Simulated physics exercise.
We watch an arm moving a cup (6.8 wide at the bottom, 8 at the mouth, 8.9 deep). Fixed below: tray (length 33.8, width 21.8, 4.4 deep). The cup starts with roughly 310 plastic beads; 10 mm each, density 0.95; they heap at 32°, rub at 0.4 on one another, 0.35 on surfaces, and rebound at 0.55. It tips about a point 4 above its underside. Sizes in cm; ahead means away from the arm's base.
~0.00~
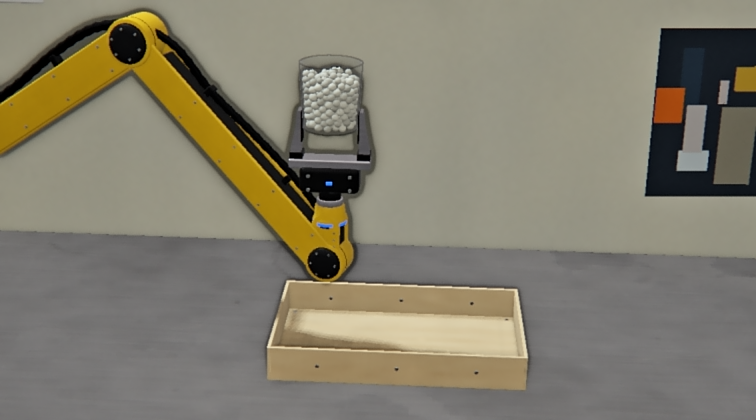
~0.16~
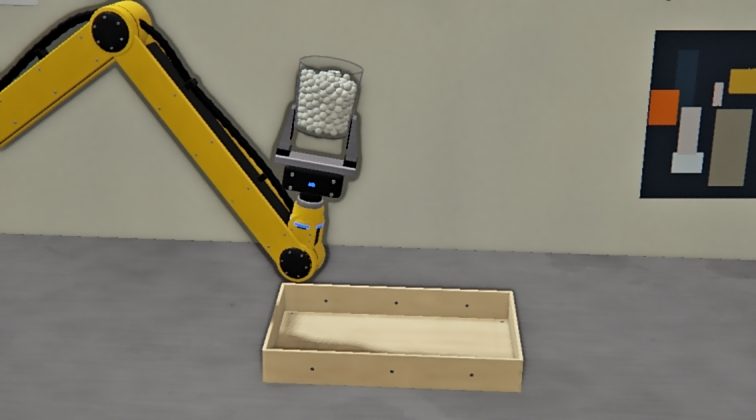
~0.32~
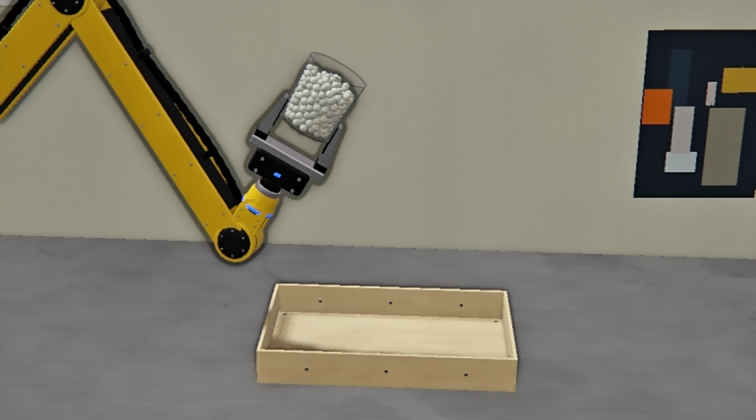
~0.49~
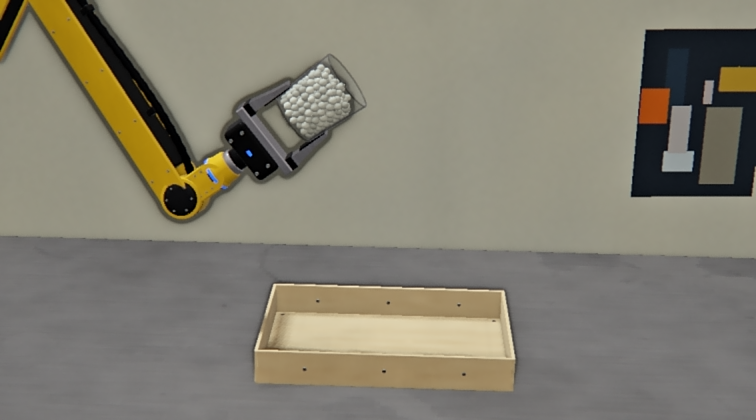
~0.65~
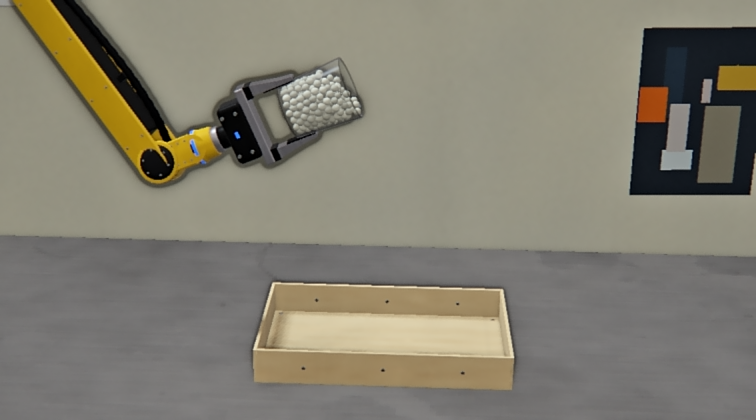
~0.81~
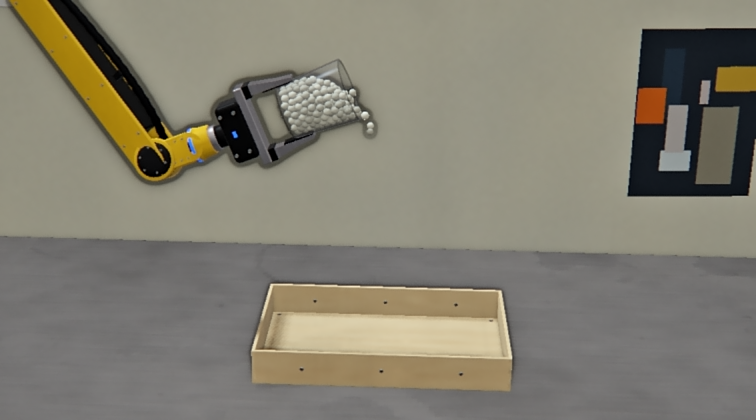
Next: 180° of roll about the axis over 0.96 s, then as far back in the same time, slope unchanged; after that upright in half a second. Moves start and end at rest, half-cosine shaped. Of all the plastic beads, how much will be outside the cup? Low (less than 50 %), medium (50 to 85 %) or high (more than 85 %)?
A low share, less than 50 %, ends outside the cup.
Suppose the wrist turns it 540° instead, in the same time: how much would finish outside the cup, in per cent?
Then about 20 per cent.
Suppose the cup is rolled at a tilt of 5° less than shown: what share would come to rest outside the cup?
It would be near 10 per cent.
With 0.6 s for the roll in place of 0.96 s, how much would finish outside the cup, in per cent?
It would be near 20 per cent.
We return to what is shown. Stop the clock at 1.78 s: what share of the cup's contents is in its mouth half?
Some 40 per cent.
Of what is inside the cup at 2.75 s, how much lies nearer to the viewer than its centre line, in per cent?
Roughly 60 per cent.
After 1.78 s, tipped 68°, highest piece 39 above the table; 282 in the cup, 15 in the tray, 15 in flight or on a rim.
After 2.75 s, tipped 68°, highest piece 39 above the table; 255 in the cup, 50 in the tray, 7 in flight or on a rim.
After 3.43 s, upright, highest piece 40 above the table; 252 in the cup, 60 in the tray.
After 4.13 s, upright, highest piece 40 above the table; 252 in the cup, 60 in the tray.
At rest, 252 in the cup, 60 in the tray. That is 19 % outside the cup.
